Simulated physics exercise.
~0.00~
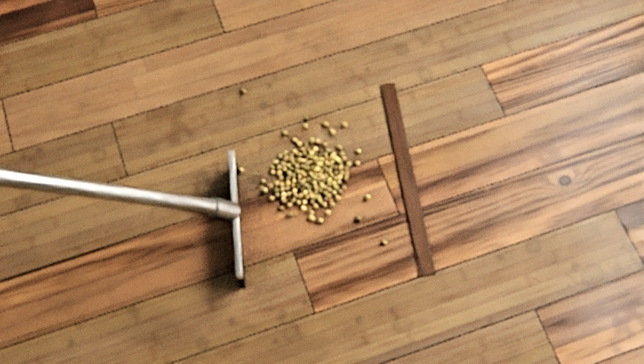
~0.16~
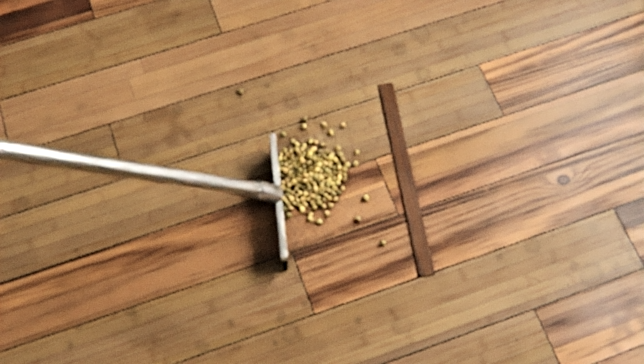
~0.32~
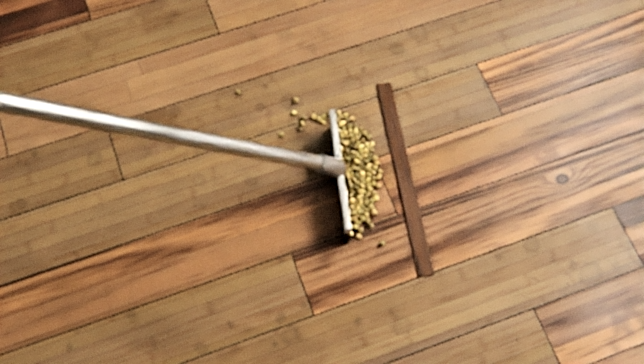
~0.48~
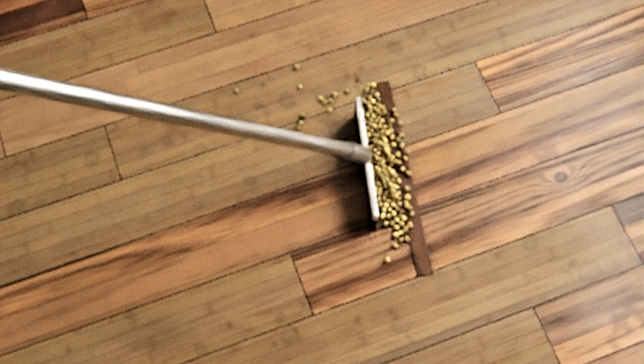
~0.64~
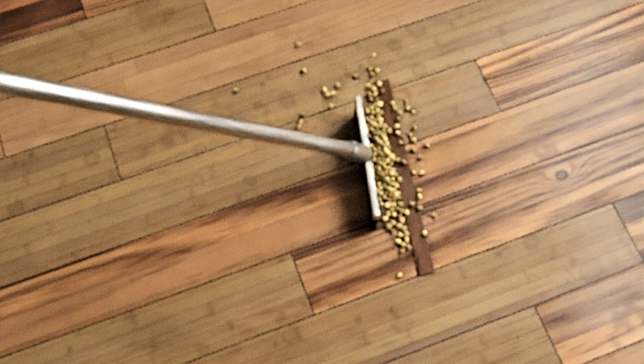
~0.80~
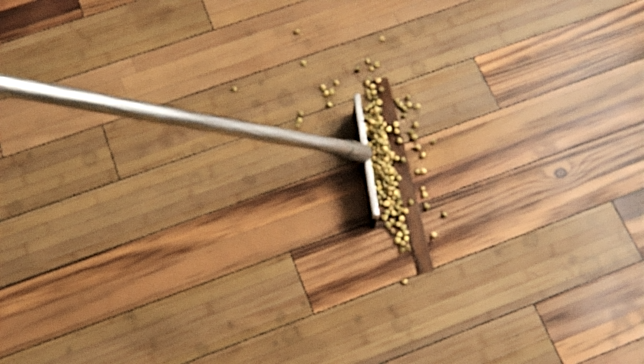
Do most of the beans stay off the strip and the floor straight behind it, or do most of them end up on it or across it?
Most of them stay off it, held in front of the strip or scattered around its ends. Only a modest share comes to rest on the strip or straight behind it.
